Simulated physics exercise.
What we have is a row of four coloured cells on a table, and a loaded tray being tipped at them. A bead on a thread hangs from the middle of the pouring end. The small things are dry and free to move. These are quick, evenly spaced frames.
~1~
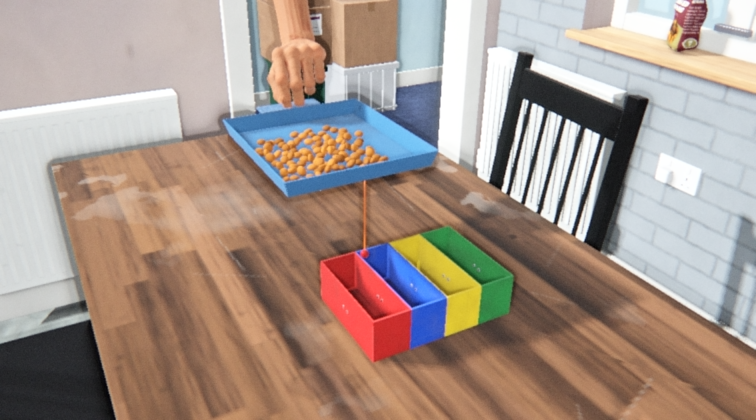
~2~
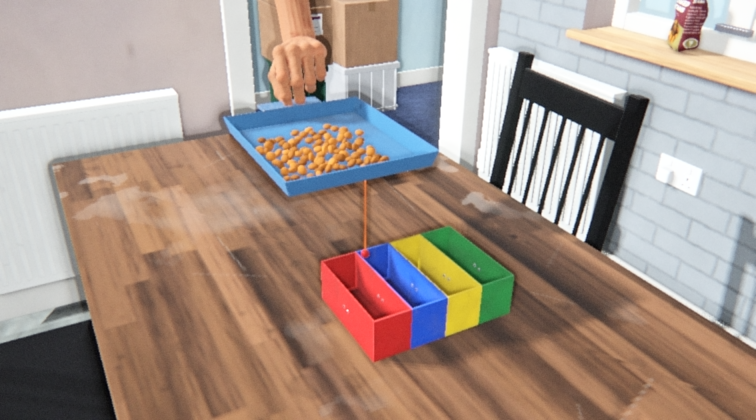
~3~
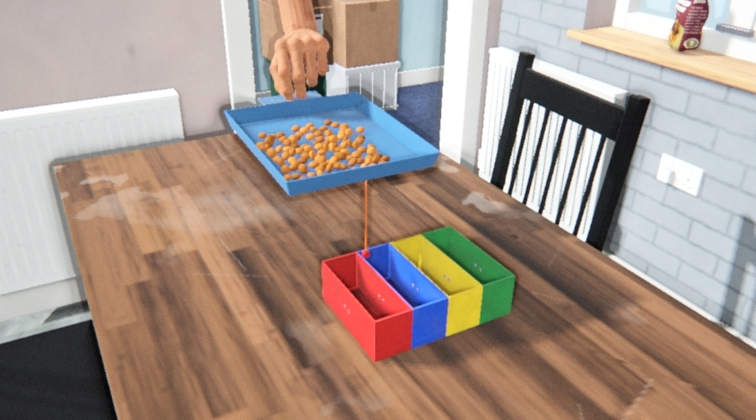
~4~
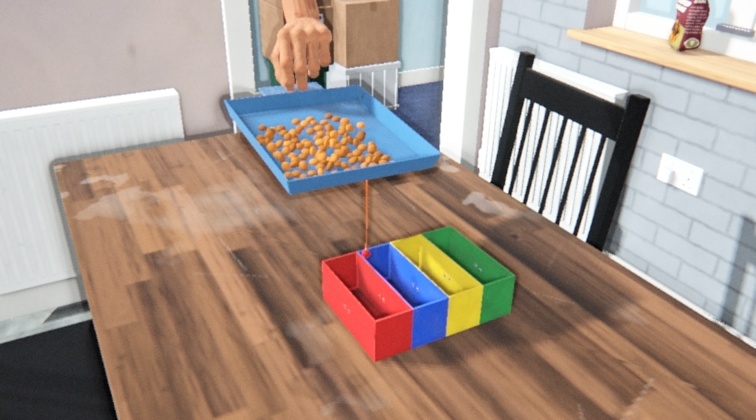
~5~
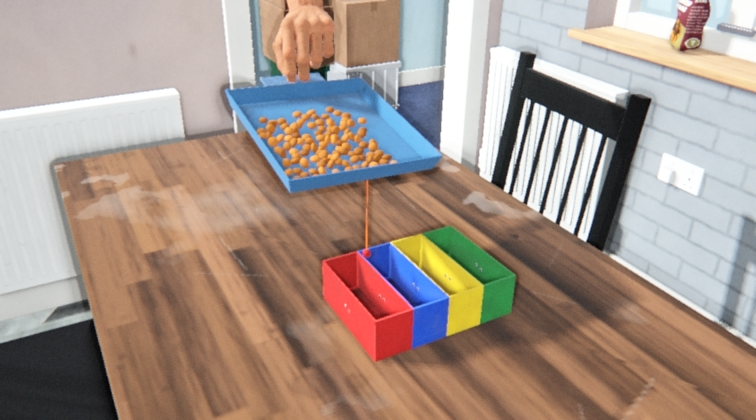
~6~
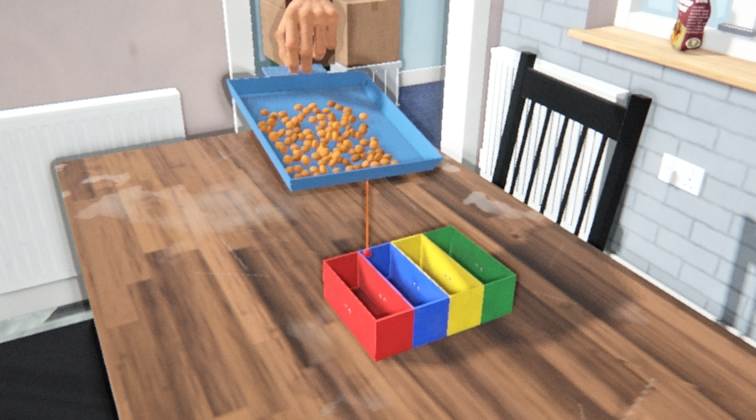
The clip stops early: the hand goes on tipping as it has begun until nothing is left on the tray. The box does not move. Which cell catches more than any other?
Fullest: The yellow cell.
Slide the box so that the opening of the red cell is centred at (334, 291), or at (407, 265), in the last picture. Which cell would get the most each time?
The first try: The cell in green. The second: Blue.
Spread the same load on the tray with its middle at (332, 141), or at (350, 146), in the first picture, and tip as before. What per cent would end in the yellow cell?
The first gives 50 %, the second 50 %.
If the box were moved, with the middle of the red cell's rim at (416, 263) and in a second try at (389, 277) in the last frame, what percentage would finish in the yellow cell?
Roughly 0 per cent, and 30 per cent.
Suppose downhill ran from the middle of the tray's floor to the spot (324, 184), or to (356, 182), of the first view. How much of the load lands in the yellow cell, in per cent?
Roughly 0 per cent, and 10 per cent.
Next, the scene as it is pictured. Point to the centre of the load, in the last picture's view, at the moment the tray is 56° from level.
At about (373, 154).
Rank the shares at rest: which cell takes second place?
Next in line is the cell in blue.
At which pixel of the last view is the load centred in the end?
Near (424, 300).
Soon after the last picture, tray tipped steeply; all on the tray.
A little later, tray tipped right over; about two thirds on the tray; a small part in the yellow cell; a small part in the blue cell; a stray few in the green cell; a stray few in the red cell; about a quarter falling or outside the box.
Later still, tray tipped past a quarter turn; about half in the yellow cell; about a quarter in the blue cell; a small part in the red cell; a small part in the green cell; a stray few falling or outside the box.
At rest, tray tipped past a quarter turn; about half in the yellow cell; about a quarter in the blue cell; a small part in the red cell; a small part in the green cell; a stray few outside the box.
